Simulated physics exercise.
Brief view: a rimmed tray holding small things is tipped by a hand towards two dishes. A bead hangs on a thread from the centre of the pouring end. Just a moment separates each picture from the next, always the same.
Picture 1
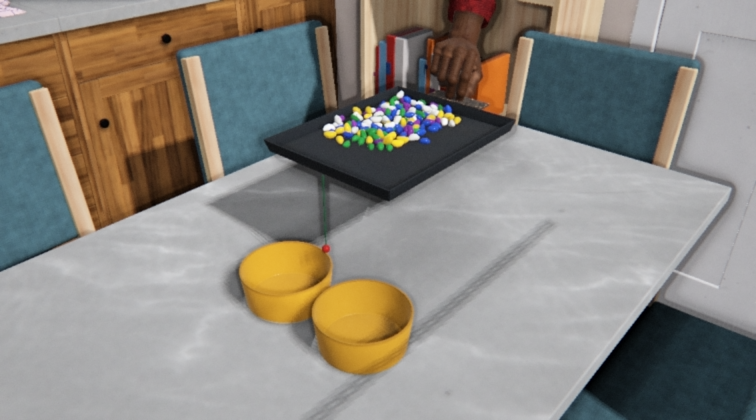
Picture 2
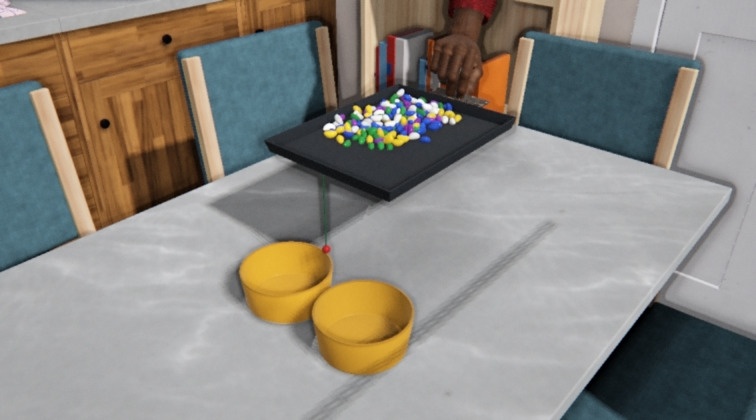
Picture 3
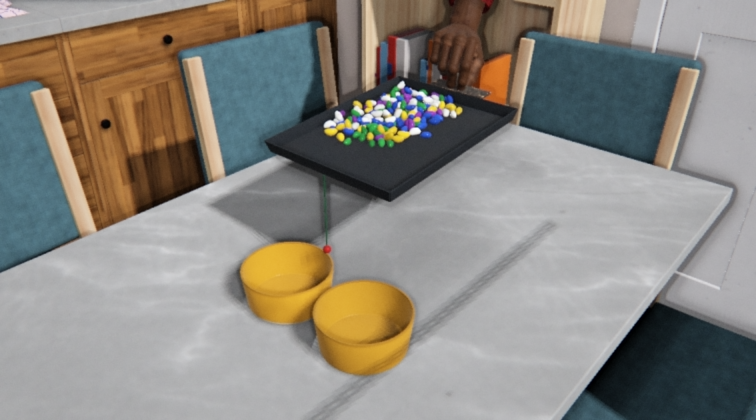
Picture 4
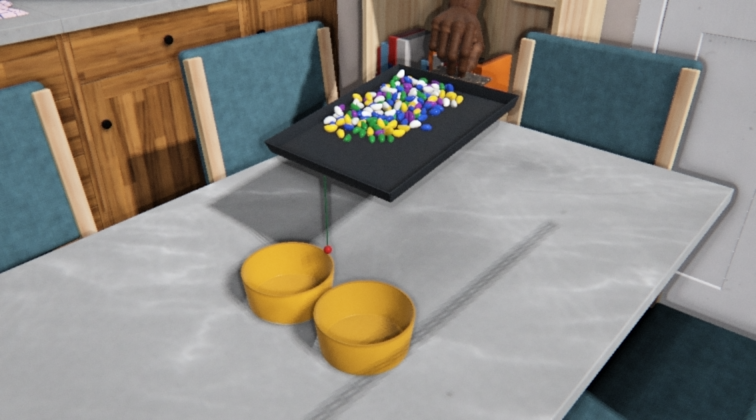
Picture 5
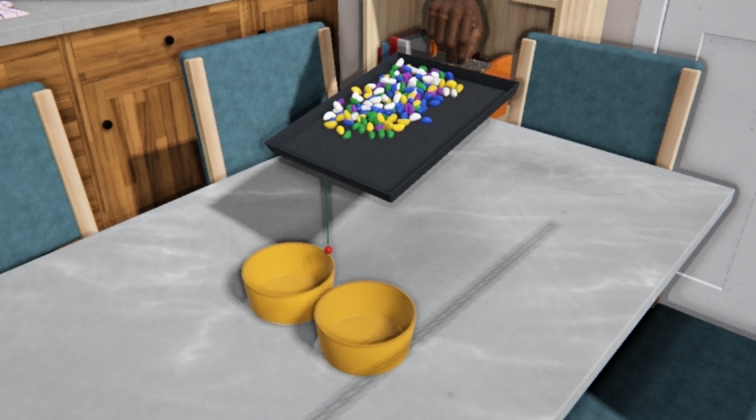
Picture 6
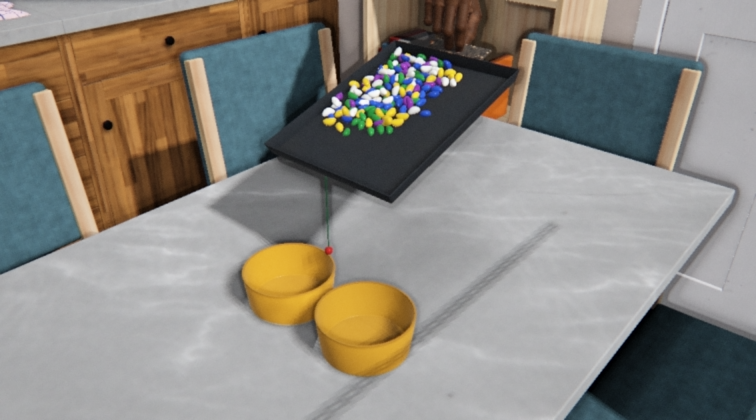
Black rimmed tray of colourful jelly beans gradually tilting, a hand behind raising its far end above two yellow dishes on a marble-look table.
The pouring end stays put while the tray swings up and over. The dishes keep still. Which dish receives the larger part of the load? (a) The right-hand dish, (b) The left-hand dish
The left-hand dish (b).
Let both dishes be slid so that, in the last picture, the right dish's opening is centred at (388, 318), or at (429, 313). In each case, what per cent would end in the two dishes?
Near 60 and 20 percent respectively.
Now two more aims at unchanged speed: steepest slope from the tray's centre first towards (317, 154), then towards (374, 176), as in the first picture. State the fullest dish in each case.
First: The dish at left. Second: The dish at right.
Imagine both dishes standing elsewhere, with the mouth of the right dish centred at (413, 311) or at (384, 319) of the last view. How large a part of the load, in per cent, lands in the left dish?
Respectively 30 percent and 60 percent.
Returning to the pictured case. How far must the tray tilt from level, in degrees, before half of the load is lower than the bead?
It's turned some 100 degrees by then.
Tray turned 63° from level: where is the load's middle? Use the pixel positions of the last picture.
(310, 158).
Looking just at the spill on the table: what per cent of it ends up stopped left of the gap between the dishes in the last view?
Estimate: About 90 per cent.
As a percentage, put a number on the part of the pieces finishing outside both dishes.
Close to 20 in a hundred.
Shortly afterwards, tray tipped steeply; the bulk on the tray; only a few in the right dish; only a few in the left dish; near a quarter in the air.
Next, tray tipped past a quarter turn; near a quarter on the tray; a little in the right dish; near a third in the left dish; near a quarter outside both; near a quarter in the air.
Some moments later, tray tipped past a quarter turn; near a quarter in the right dish; near two thirds in the left dish; near a quarter outside both.
In the end, tray tipped past a quarter turn; near a quarter in the right dish; near two thirds in the left dish; near a quarter outside both.
